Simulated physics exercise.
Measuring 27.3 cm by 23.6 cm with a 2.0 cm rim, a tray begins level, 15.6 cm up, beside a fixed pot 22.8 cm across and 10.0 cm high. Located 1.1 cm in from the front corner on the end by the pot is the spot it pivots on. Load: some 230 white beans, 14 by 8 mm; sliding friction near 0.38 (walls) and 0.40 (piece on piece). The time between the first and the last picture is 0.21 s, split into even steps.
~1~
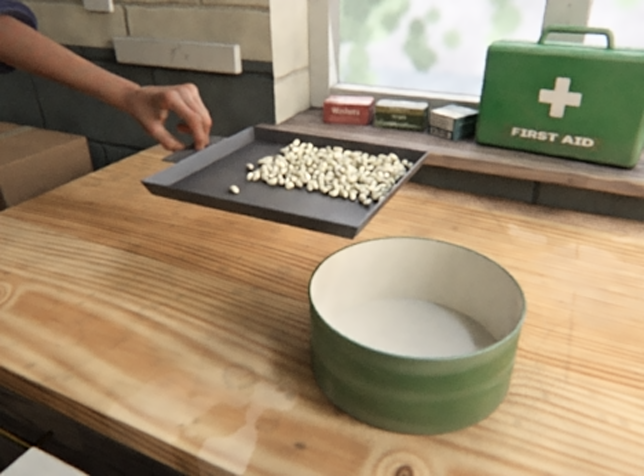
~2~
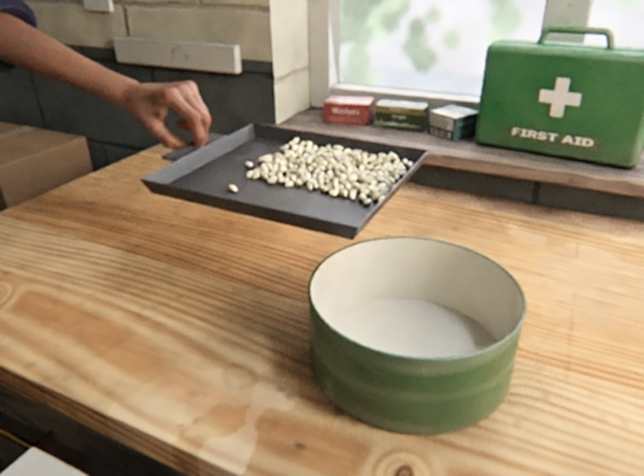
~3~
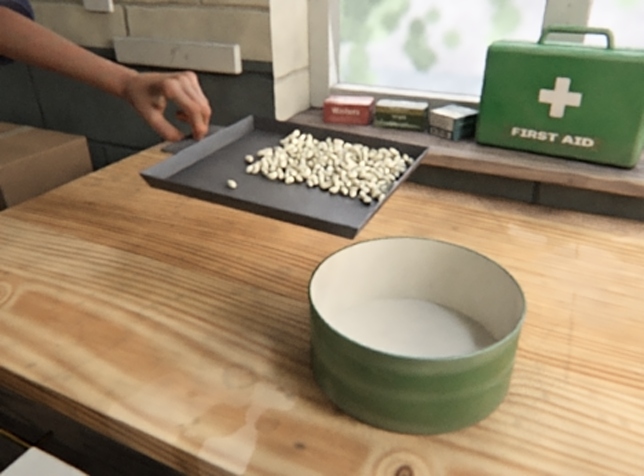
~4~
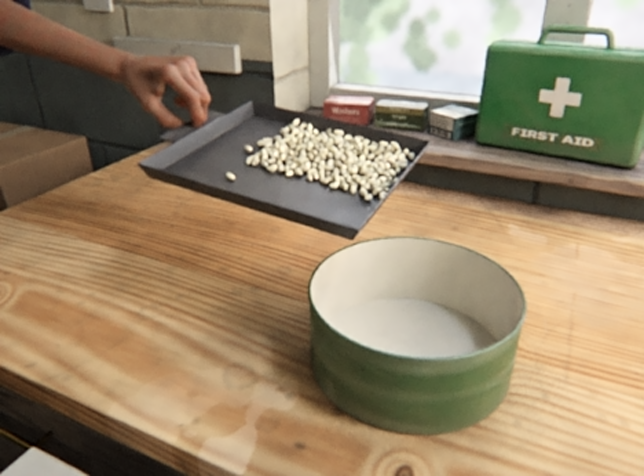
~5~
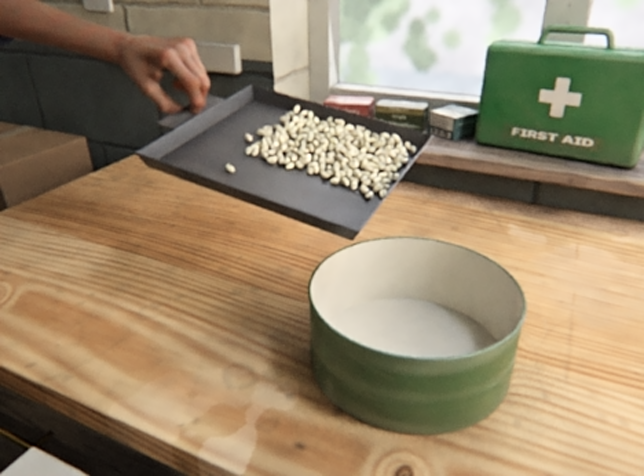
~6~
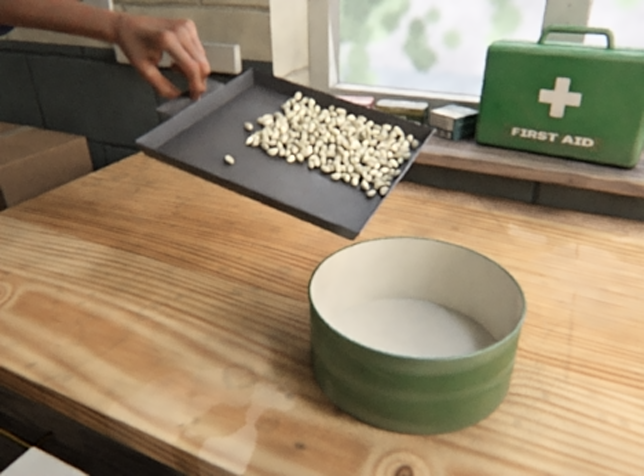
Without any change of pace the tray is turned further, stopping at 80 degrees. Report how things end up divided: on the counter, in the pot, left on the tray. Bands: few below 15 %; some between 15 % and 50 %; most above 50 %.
Counter: Few; pot: Most; left on the tray: Few.
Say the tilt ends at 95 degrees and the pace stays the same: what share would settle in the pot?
I'd say close to 100 percent.
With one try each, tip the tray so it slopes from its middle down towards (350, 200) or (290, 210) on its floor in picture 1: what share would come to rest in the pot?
That would be close to 85 per cent, then close to 65 per cent.
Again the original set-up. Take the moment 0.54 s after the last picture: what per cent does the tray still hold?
65 %, give or take.
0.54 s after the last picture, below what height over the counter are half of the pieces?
Roughly 18 centimetres, more or less.
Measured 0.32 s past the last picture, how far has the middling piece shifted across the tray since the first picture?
It has moved some 5 cm from its start.
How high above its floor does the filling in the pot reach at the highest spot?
Top level: Approx. 2.5 cm.
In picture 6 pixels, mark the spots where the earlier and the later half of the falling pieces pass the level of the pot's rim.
(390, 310) or so first, later (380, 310).
Then, 0.32 s after the last picture, tilt 47 degrees; the tray holds 100 %, the pot 0 %.
Then, 0.54 s after the last picture, tilt 68 degrees; the tray holds 65 %, the pot 10 %.
Then, 0.87 s after the last picture, tilt 80 degrees; the tray holds 0 %, the pot 95 %.
In the end, counter 0 %, pot 100 %, tray 0 %.
